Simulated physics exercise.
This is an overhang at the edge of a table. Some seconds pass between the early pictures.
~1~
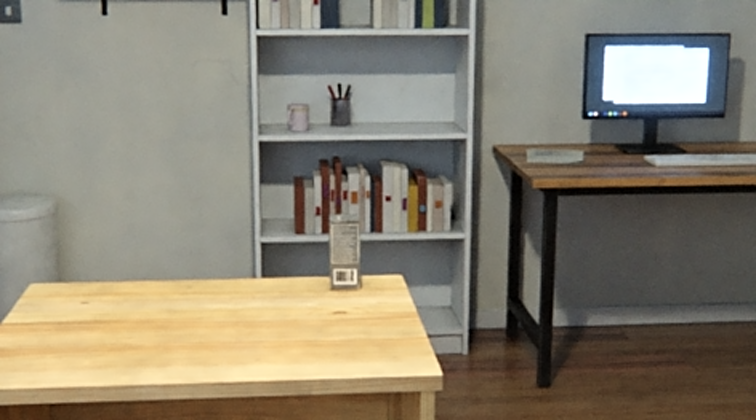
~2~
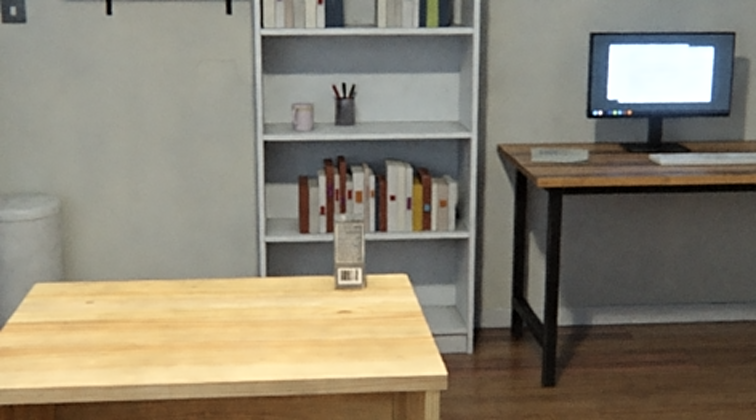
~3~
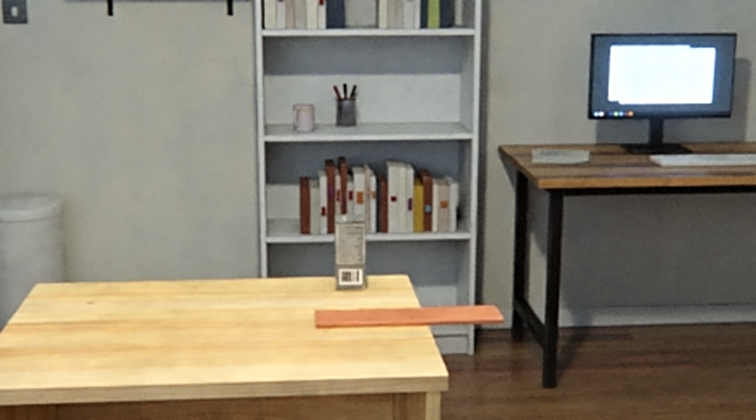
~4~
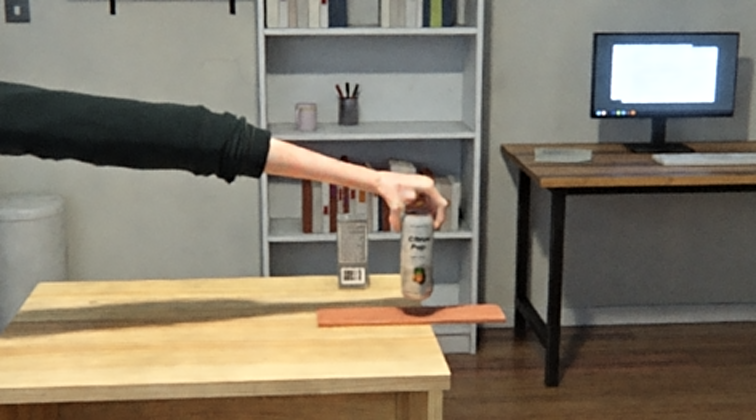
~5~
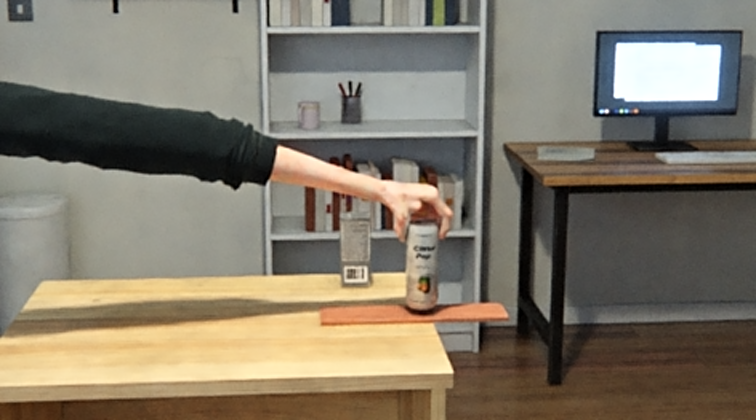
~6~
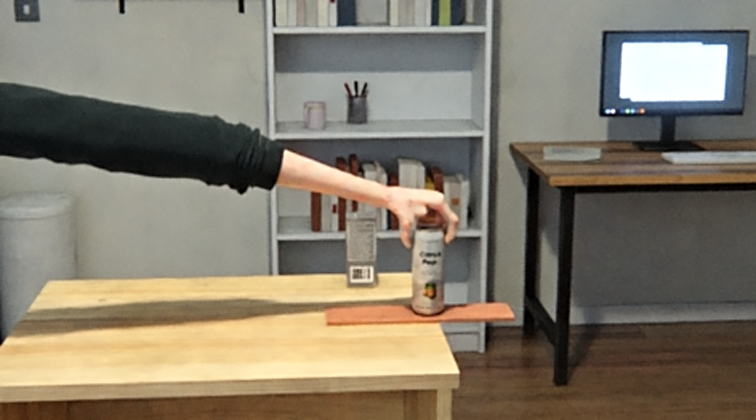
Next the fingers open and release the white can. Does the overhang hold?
In the end the board holds.
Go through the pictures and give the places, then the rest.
In the first frame, the last thing is not in view yet; grey carton (344, 252).
In the second frame, the last thing is not in view yet; grey carton (349, 251).
In the third frame, the last thing is not in view yet; grey carton (350, 252).
In the fourth frame, on its way; white can (417, 255); grey carton (352, 251).
In the fifth frame, on its way; white can (422, 264); grey carton (355, 249).
In the sixth frame, in place under the hand; white can (428, 270); grey carton (361, 249).
Then, 0.30 s on from there, no change.
Then, 0.70 s on from there, white can resting near (428, 270).
In the end, all 3 unmoved. At the end, from the last picture's camera, white can near (428, 270). The board keeps its balance.
